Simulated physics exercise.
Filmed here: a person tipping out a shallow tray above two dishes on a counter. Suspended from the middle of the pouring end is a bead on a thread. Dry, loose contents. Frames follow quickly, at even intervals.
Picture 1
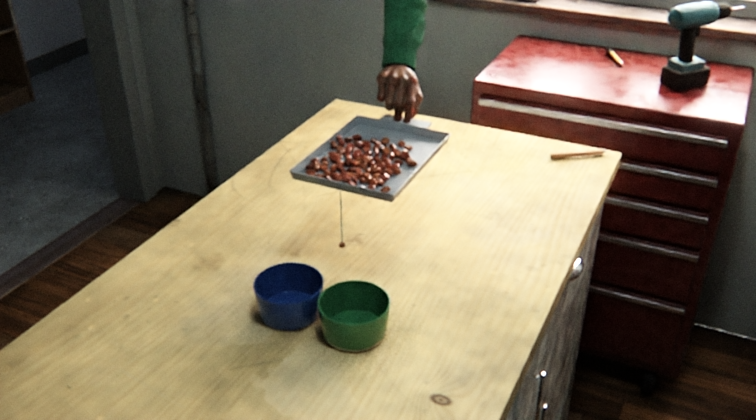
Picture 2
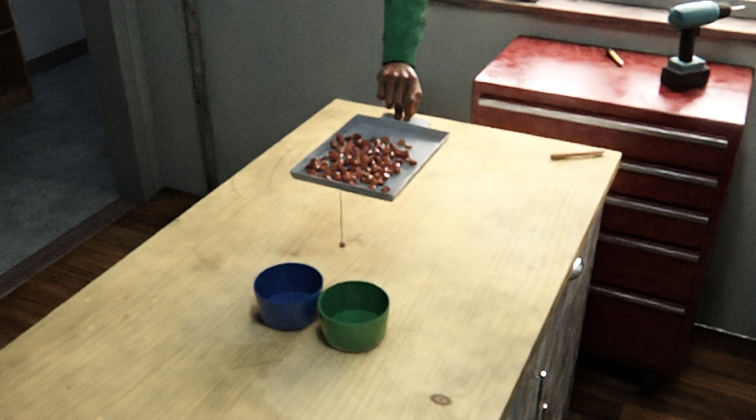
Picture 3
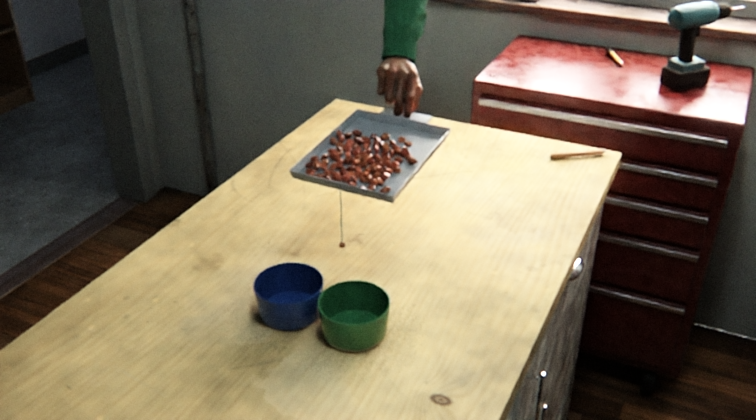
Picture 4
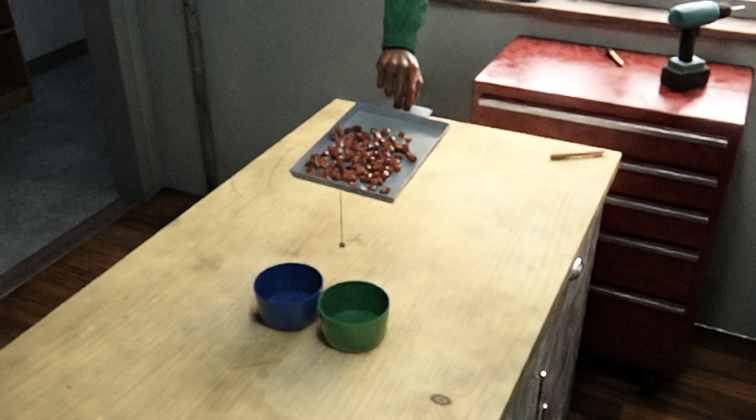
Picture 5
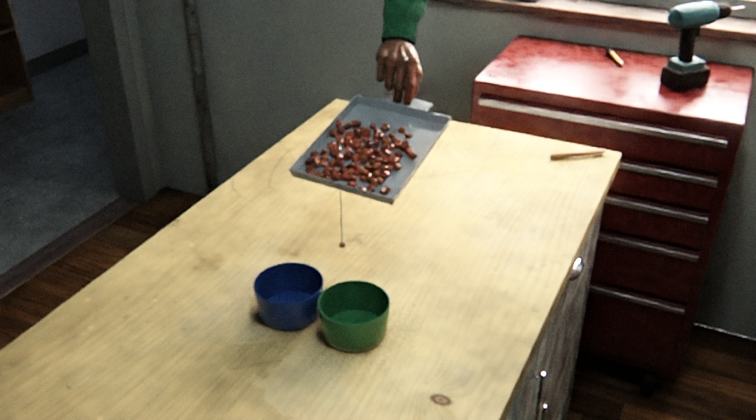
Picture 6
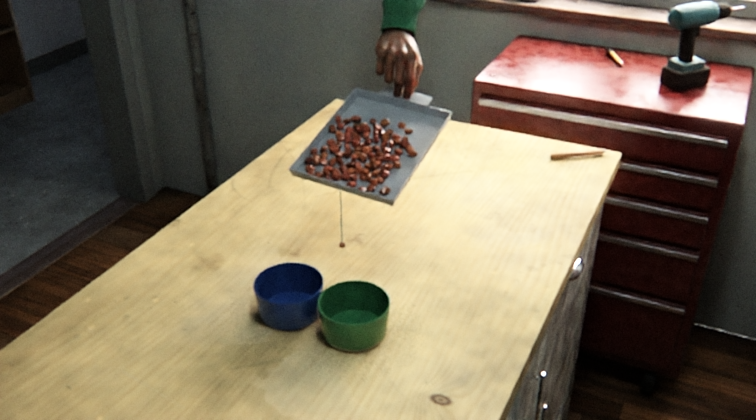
At first, a hand in a green sleeve holds a shallow gray tray of reddish-brown pieces almost level above a wooden counter with a blue bowl and a green bowl. Then the hand gradually raises the back of the tray, tilting it slightly toward the bowls, its front right corner lowest.
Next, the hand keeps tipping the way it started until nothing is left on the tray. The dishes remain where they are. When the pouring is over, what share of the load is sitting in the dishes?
The dishes hold less than half of it.
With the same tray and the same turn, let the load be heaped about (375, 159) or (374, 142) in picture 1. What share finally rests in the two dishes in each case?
Around 10 in a hundred the first time, around 10 in a hundred the second.
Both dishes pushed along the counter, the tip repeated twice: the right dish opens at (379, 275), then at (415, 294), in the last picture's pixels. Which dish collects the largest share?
The dish at right, then the dish at left.
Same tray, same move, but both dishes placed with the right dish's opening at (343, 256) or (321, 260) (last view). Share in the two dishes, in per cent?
Trial 1 near 20 percent, trial 2 near 20 percent.
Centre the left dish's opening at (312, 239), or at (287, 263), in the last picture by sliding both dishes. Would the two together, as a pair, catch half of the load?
Result - try one, below the halfway mark; try two, past the halfway mark.
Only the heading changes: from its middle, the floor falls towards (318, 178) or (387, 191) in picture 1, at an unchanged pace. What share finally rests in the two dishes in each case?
Lab note: Try one about 10 %, try two about 0 %.
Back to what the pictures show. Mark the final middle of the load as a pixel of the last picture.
Last view, centre at rest - approx. (358, 299).
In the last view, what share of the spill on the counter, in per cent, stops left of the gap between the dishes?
Close to 10 %.
Soon after the last picture, tray tipped steeply; nearly all on the tray; a small part in the air.
A little later, tray tipped right over; about a quarter on the tray; a stray few in the right dish; a small part in the left dish; about a third outside both; about a quarter in the air.
Later still, tray tipped past a quarter turn; a stray few in the right dish; a small part in the left dish; most outside both.
At rest, tray tipped past a quarter turn; a stray few in the right dish; a small part in the left dish; most outside both.
